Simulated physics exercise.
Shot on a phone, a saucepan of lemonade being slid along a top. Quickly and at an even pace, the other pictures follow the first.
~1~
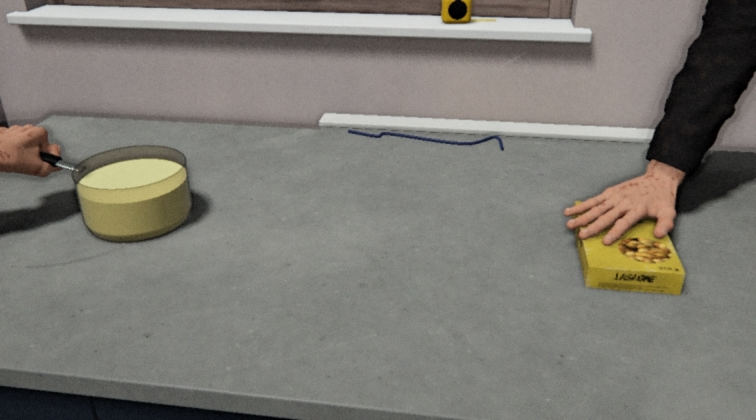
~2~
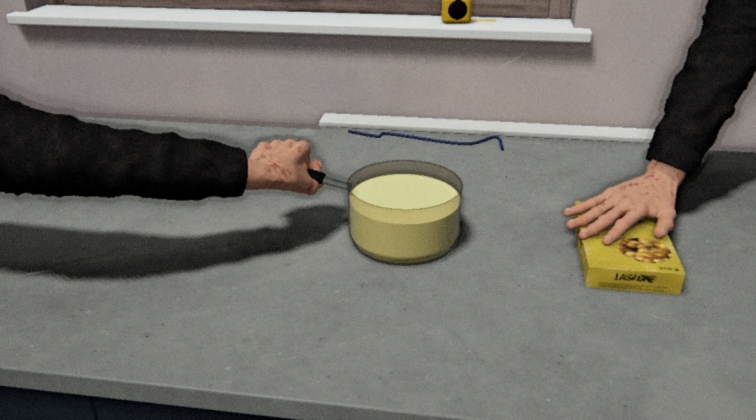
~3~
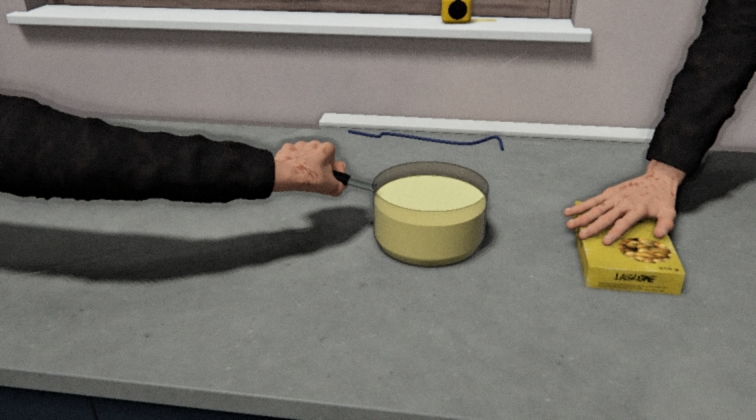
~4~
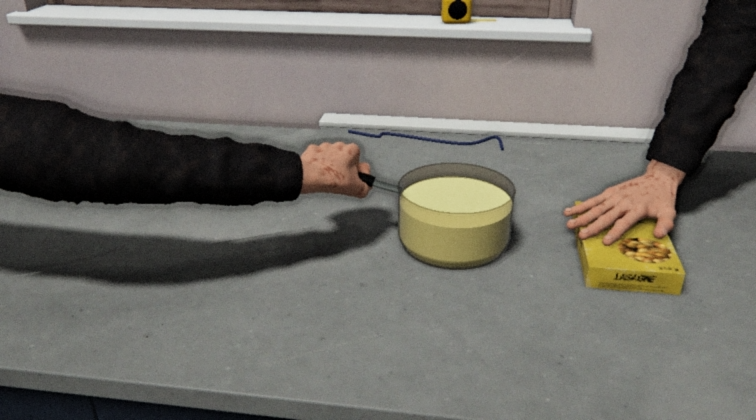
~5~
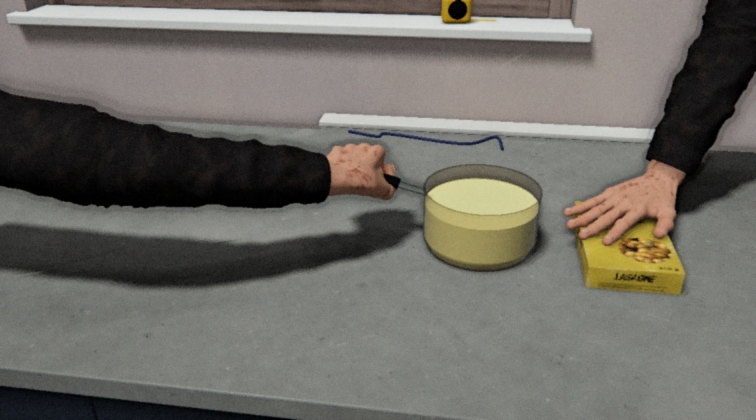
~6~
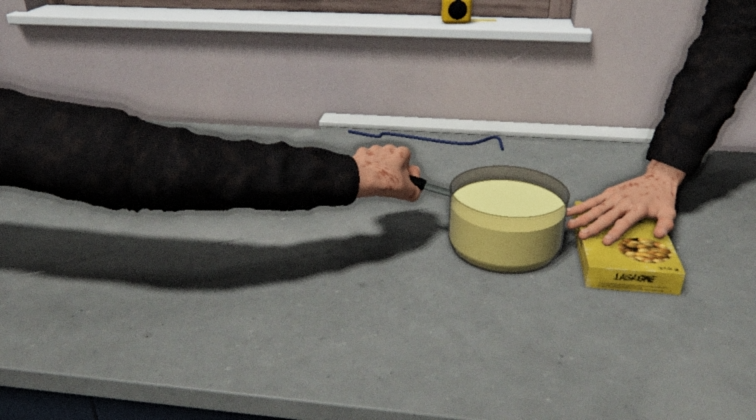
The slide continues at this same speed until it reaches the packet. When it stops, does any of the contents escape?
Some is lost.
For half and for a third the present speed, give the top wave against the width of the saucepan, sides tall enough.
Peak: About 15 %, then about 10 %.
A moment on, the saucepan meets the packet.
Further on, the lemonade surges up the wall; a puddle lies under it.
When it is over, the saucepan stands at the packet; a puddle lies under it.
